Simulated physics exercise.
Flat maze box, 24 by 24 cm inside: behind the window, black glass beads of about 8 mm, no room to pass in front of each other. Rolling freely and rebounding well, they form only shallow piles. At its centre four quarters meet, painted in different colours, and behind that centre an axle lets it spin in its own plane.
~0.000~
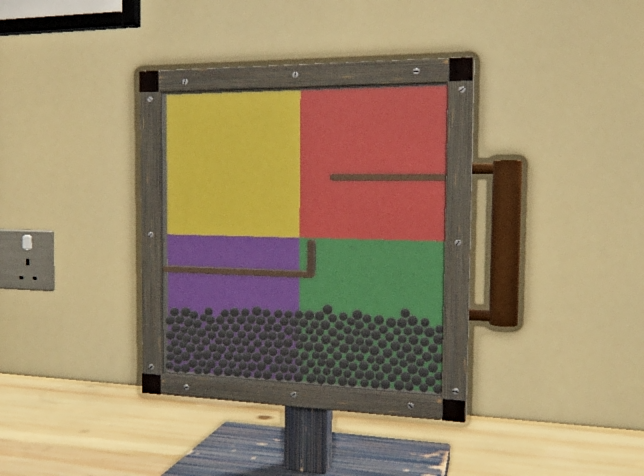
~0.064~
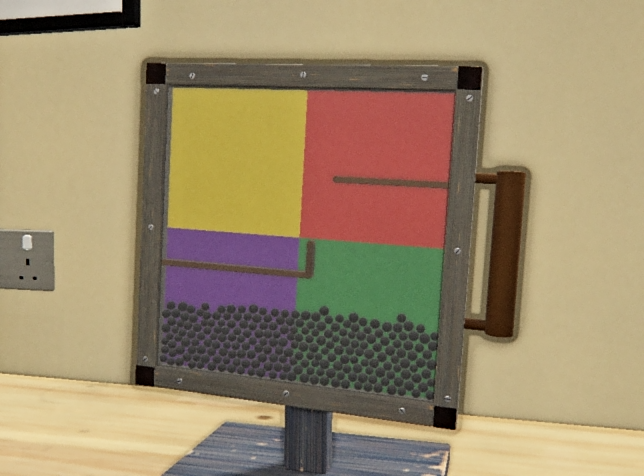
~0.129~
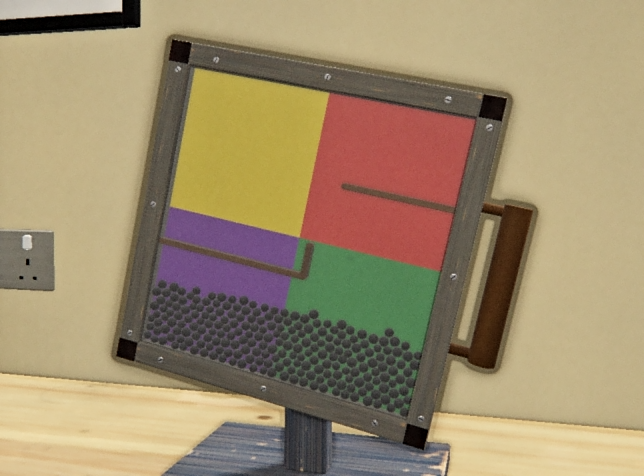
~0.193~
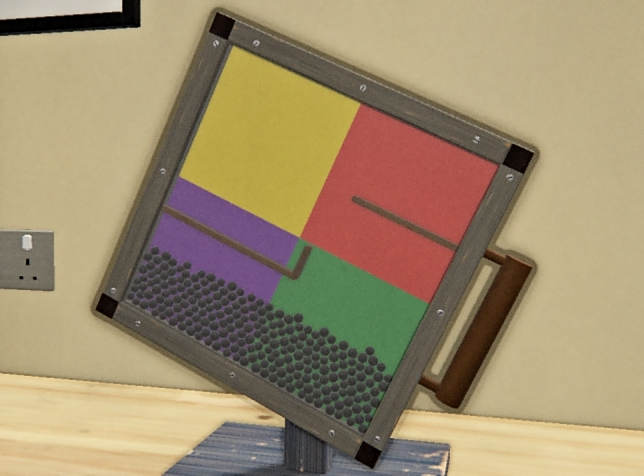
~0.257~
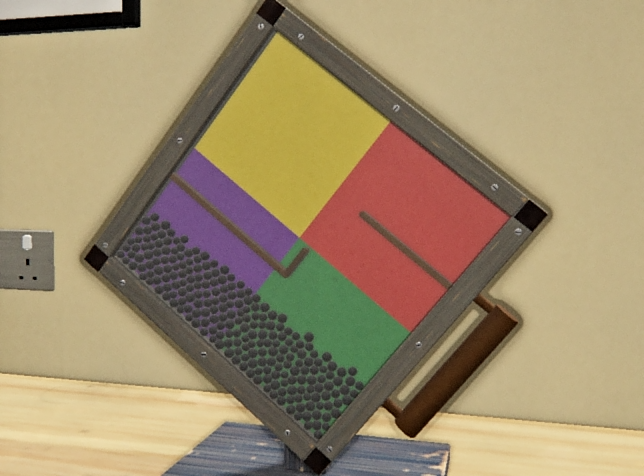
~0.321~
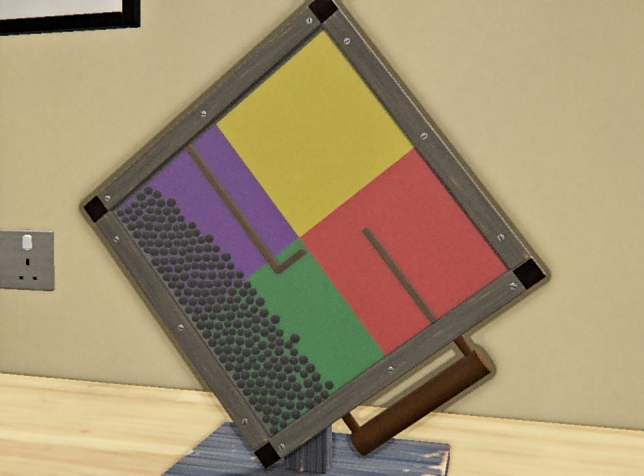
A square framed box of four colours turns clockwise, its black beads shifting inside.
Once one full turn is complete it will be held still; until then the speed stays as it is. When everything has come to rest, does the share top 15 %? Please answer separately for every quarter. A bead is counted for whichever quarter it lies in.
Red - no; purple - yes; yellow - yes; green - yes.
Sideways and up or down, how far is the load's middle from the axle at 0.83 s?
The middle sits about 7 centimetres left and 1 centimetres below the axle.
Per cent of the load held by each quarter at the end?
Final shares in per cent - red quarter: 0, purple quarter: 40, yellow quarter: 40, green quarter: 25.
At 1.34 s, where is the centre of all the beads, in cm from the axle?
Roughly 4 cm to the left of the axle and 7 cm below it.
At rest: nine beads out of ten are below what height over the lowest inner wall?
I'd put it at close to 16 centimetres.
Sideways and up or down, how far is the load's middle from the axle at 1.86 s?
About 6 cm left and 1 cm above.
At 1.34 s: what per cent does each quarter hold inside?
Red quarter: 5; purple quarter: 15; yellow quarter: 75; green quarter: 5.
After 0.83 s it has turned 159°, the beads' middle is 7 cm left of and 1 cm below the axle; by quarter, red 40 %, yellow 5 %, green 60 %.
After 1.34 s it has turned 267°, the beads' middle is 4 cm left of and 7 cm below the axle; by quarter, red 5 %, purple 15 %, yellow 75 %, green 5 %.
After 1.86 s it has turned 360°, the beads' middle is 6 cm left of and 1 cm above the axle; by quarter, red 5 %, purple 30 %, yellow 60 %.
All still by 3.8 s, red 0 %, purple 40 %, yellow 40 %, green 25 %.
